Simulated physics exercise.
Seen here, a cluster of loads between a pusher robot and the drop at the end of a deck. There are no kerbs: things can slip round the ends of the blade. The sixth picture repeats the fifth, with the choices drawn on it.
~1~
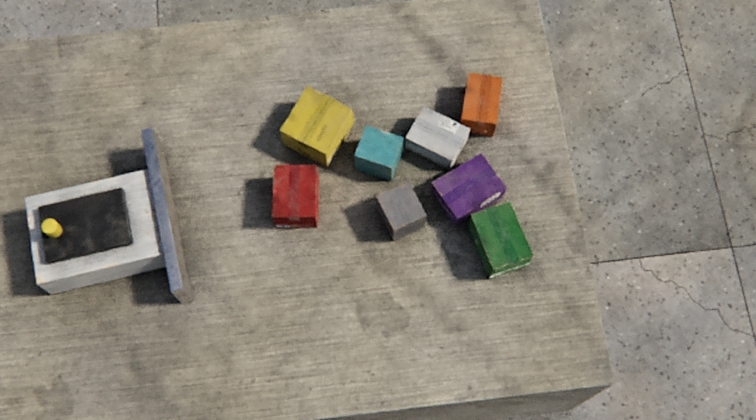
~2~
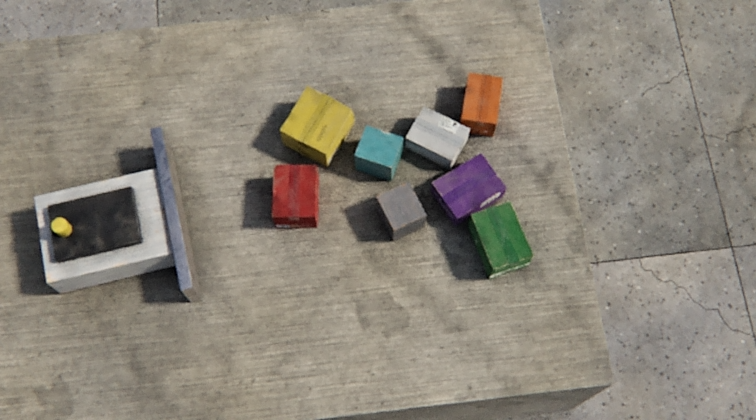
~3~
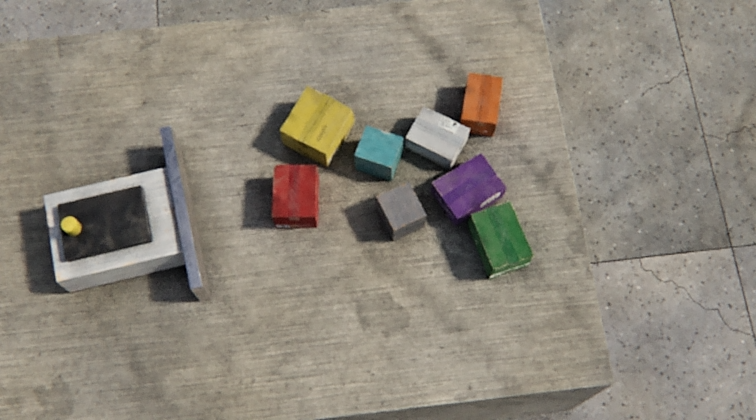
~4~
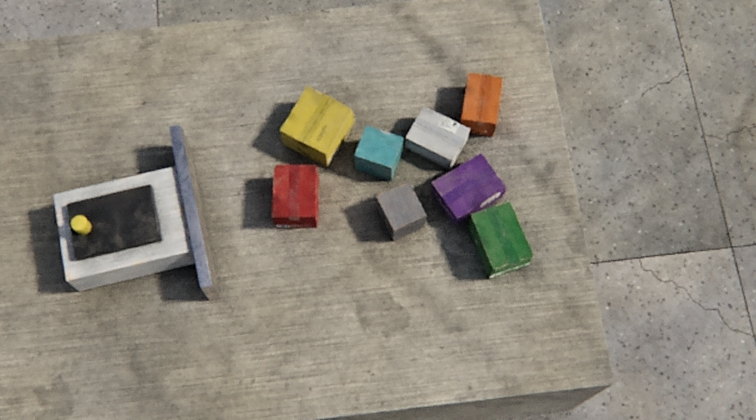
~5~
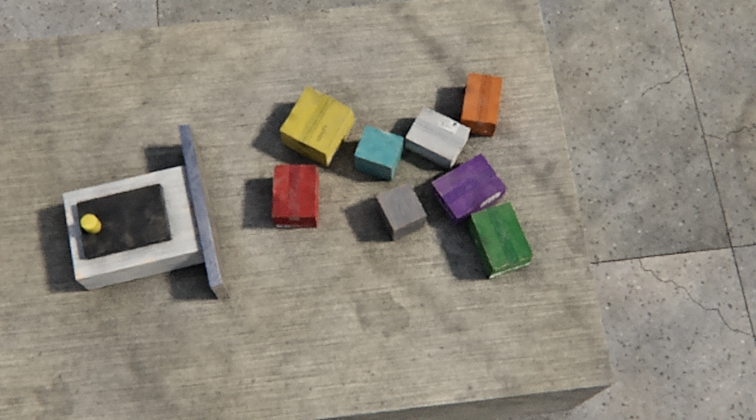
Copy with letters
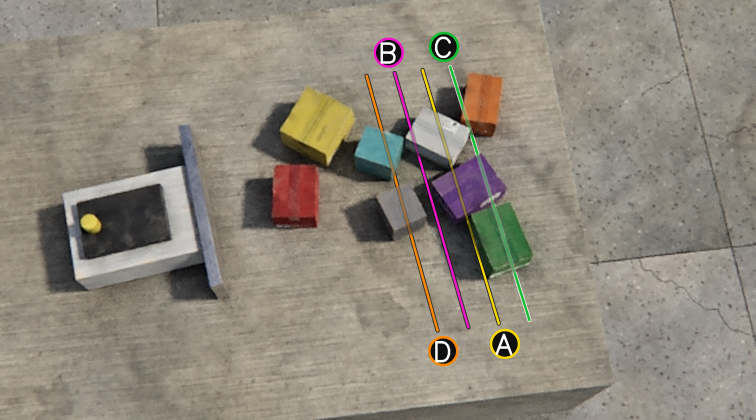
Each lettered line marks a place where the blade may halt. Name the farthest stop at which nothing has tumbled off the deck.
No farther than C.
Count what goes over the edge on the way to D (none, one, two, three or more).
In all, none.
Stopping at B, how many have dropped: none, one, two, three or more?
The count is none.
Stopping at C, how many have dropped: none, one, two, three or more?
In all, none.
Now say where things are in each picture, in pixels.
The first picture shows purple parcel (468, 190); yellow box (317, 127); red box (296, 197).
The second picture shows robot (102, 222); white box (437, 139).
The third picture shows robot (111, 221); grey crate (401, 212).
The fourth picture shows robot (121, 220); orange box (481, 105).
The fifth picture shows robot (131, 219); yellow box (317, 127); red box (296, 197); white box (437, 139).
On the marked copy, A at (459, 191); B at (430, 194); C at (488, 188); D at (400, 197).
With C. Early on, robot (236, 208); yellow box (332, 123); red box (331, 191).
Further on, robot (341, 196); orange box (511, 90); white box (495, 124).
At the end, robot (422, 187); purple parcel (566, 189); white box (544, 94); nothing has fallen.
As for the rest, A is safe but short; B is safe but short; D is safe but short.
